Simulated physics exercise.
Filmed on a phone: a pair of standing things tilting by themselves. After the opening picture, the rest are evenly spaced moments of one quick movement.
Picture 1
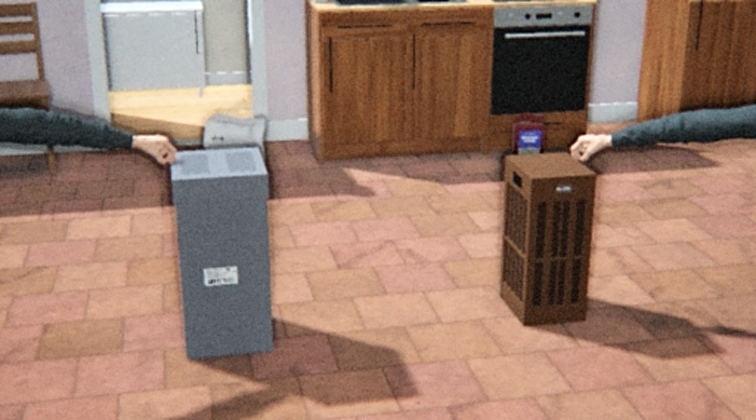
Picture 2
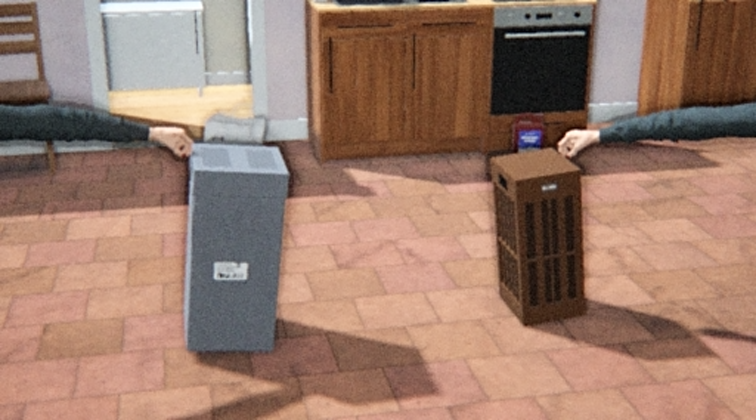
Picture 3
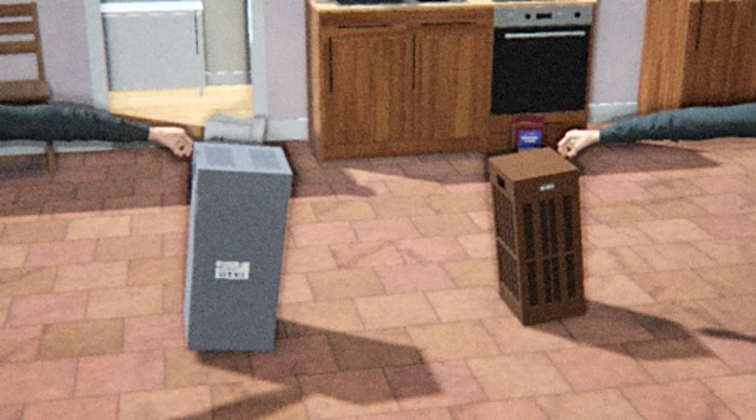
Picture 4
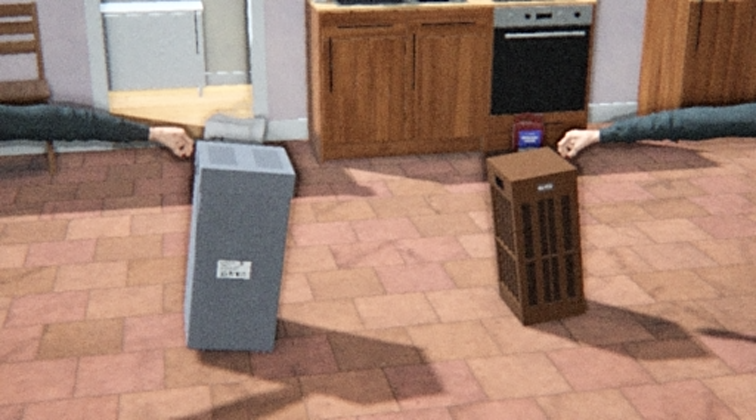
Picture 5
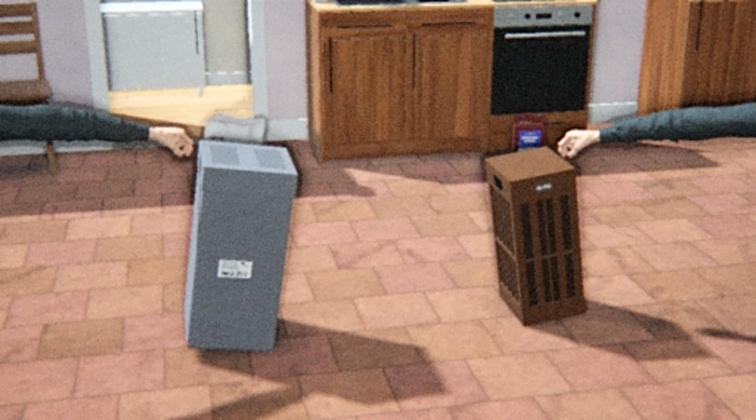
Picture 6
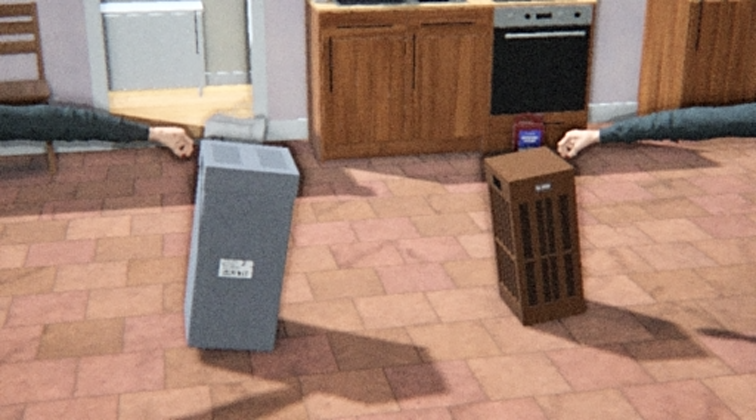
Grey tote and brown crate tilting slightly toward each other on a tiled kitchen floor as two hands push at their tops.
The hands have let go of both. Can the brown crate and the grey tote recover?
The brown crate returns to its base; the grey tote returns to its base.
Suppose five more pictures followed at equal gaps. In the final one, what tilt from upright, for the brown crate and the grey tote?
About 8° and 10°.
Then, 0.30 s on from there, brown crate upright near (548, 237); grey tote upright near (224, 252).
In the end, the brown crate settles on its feet, near (546, 238); the grey tote settles on its feet, near (223, 253).
